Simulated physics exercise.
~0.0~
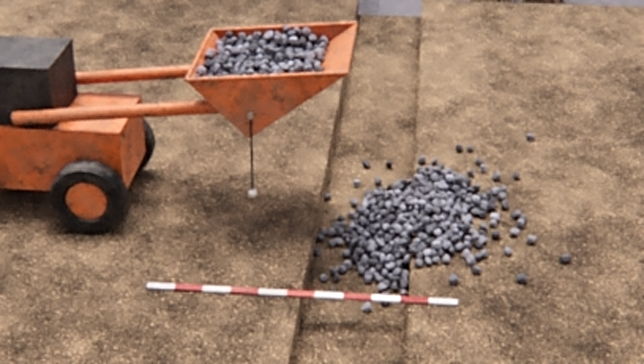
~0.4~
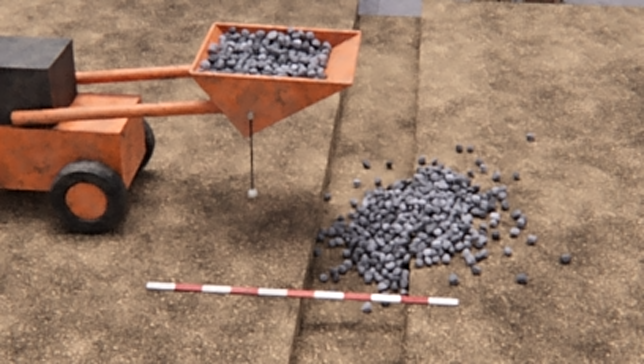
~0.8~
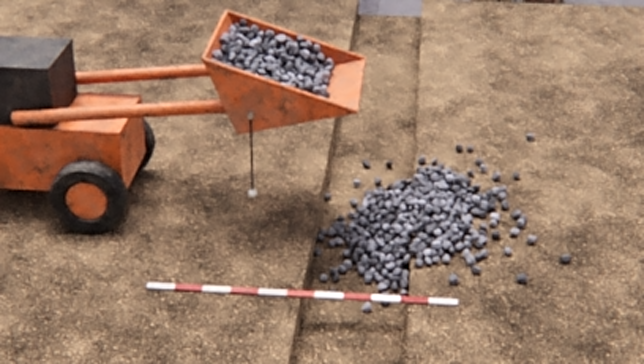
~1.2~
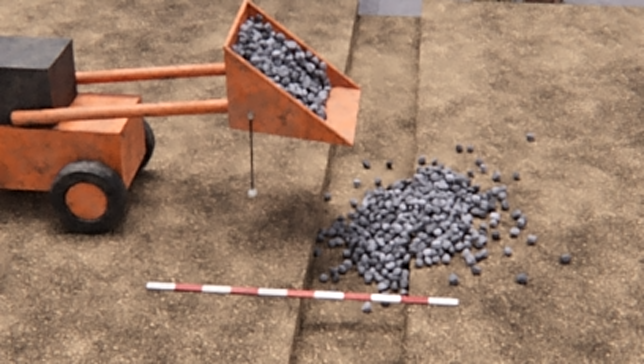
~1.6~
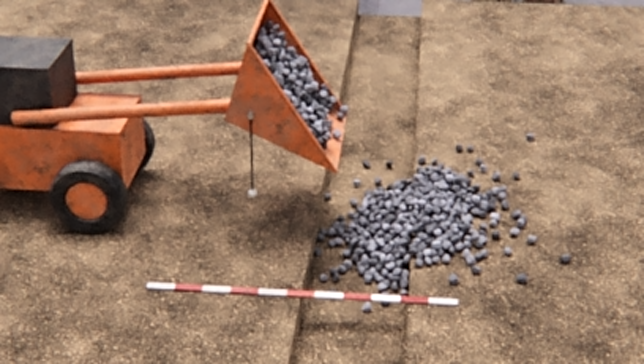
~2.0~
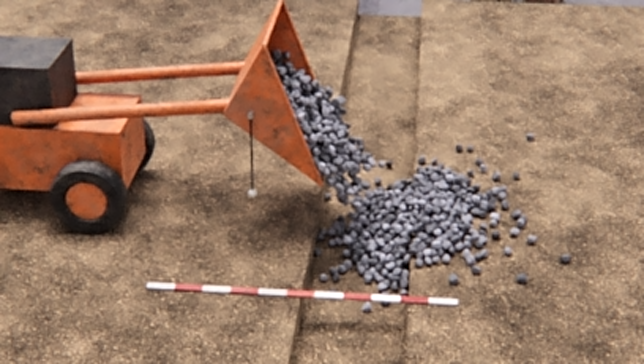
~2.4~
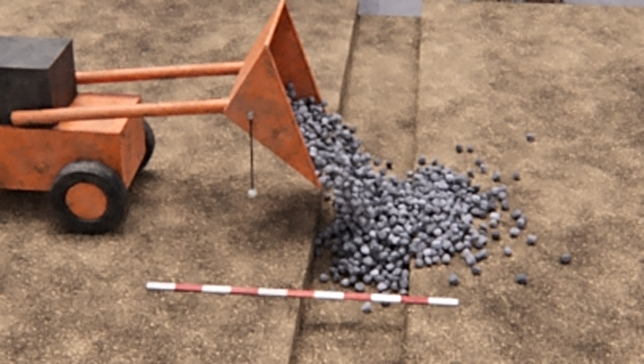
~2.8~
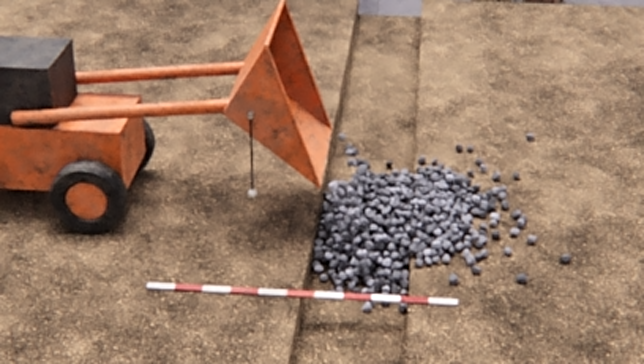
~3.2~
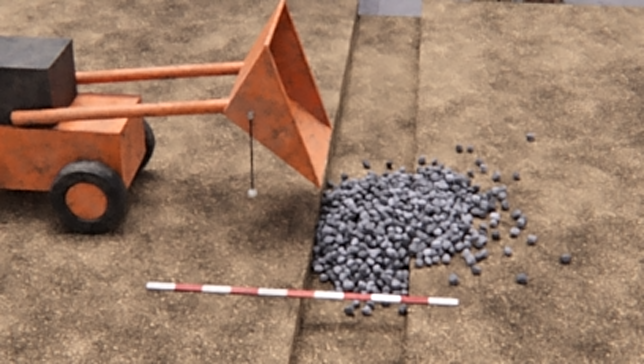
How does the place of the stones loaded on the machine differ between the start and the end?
At the start they sit in the raised orange bucket, and at the end they lie lower and farther right, in the trench as part of the heap on the ground.
